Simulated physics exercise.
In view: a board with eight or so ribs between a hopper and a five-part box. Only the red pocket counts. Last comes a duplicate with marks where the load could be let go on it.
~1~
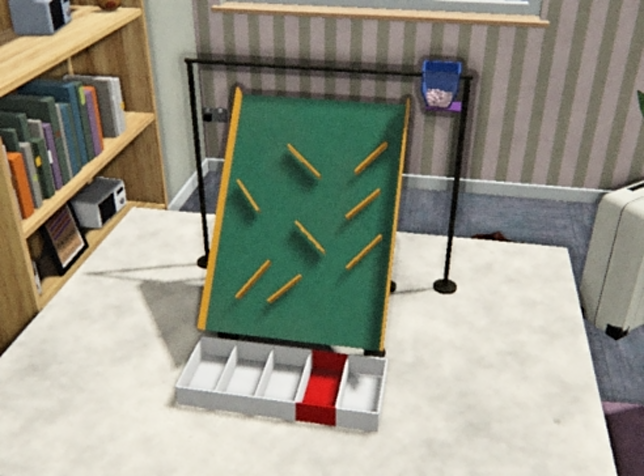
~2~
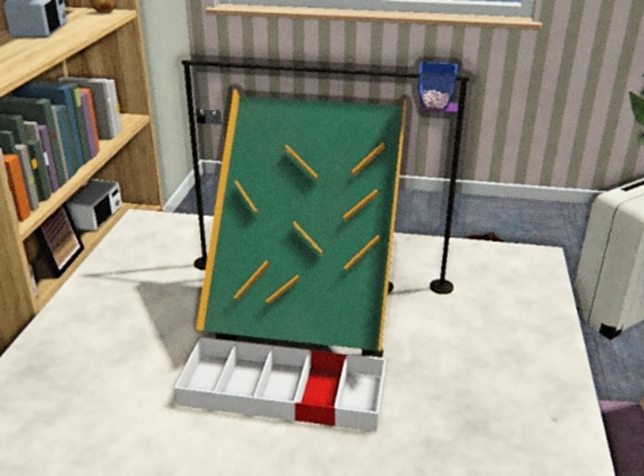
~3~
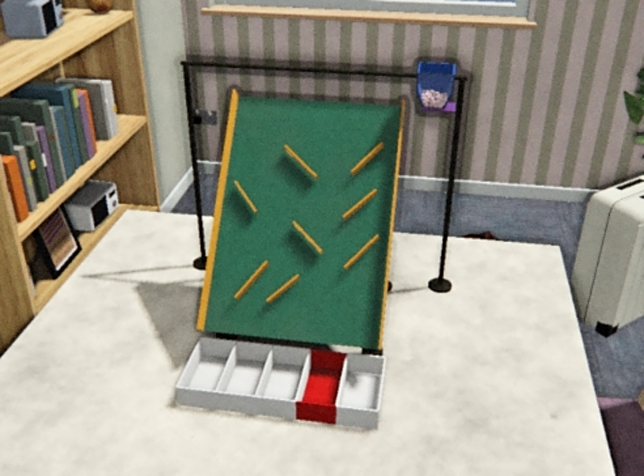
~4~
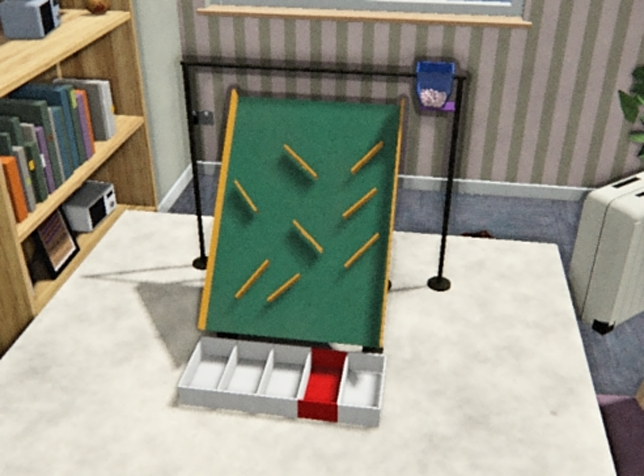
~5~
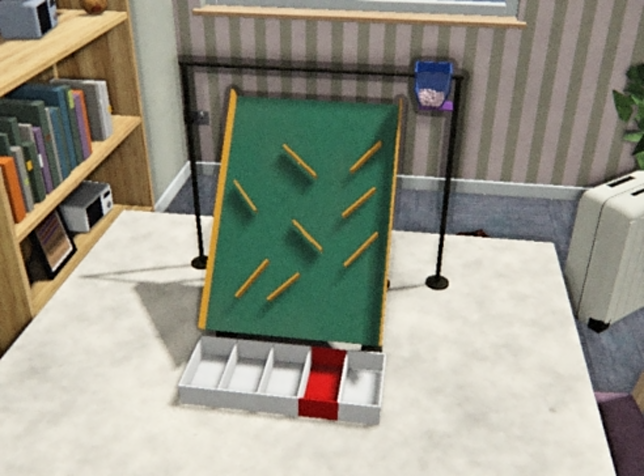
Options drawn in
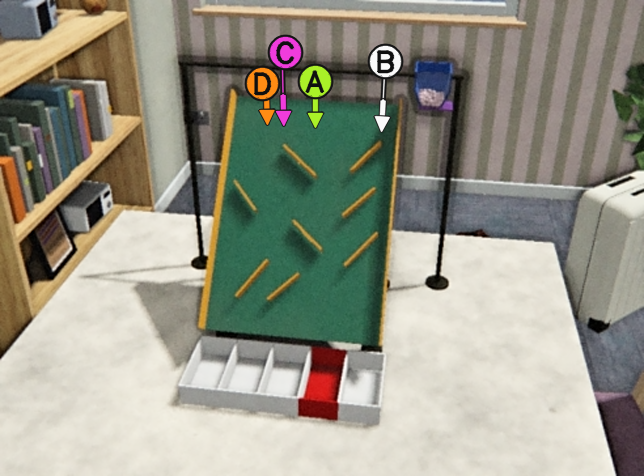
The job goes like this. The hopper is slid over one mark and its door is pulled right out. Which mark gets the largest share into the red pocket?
A beats the others.
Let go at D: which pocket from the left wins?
It is the first one.
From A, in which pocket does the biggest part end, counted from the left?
It is the fourth one.
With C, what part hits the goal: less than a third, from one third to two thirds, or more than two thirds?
It is less than a third.
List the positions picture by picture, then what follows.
In the first picture, hopper at (439, 96), sugar pearls, door shut.
In the second picture, ribs (286, 145) to (317, 177), (353, 172) to (383, 143), (235, 181) to (256, 211).
In the third picture, ribs (343, 217) to (376, 189), (293, 222) to (321, 251), (345, 267) to (378, 235).
In the fourth picture, ribs (236, 297) to (268, 260), (268, 300) to (299, 274).
In the fifth picture, red pocket at (318, 408), number 4 of 5 from the left.
On the marked copy, mark A meets the board at (315, 122); mark B meets the board at (381, 126); mark C meets the board at (283, 120); mark D meets the board at (267, 119).
For mark A, about two thirds in the red pocket, about a quarter in other pockets, a small part outside the box.
For mark B, about a third in the red pocket, about half in other pockets, about a quarter outside the box.
For mark C, about a quarter in the red pocket, about two thirds in other pockets, a small part outside the box.
For mark D, a stray few in the red pocket, nearly all in other pockets, a small part outside the box.
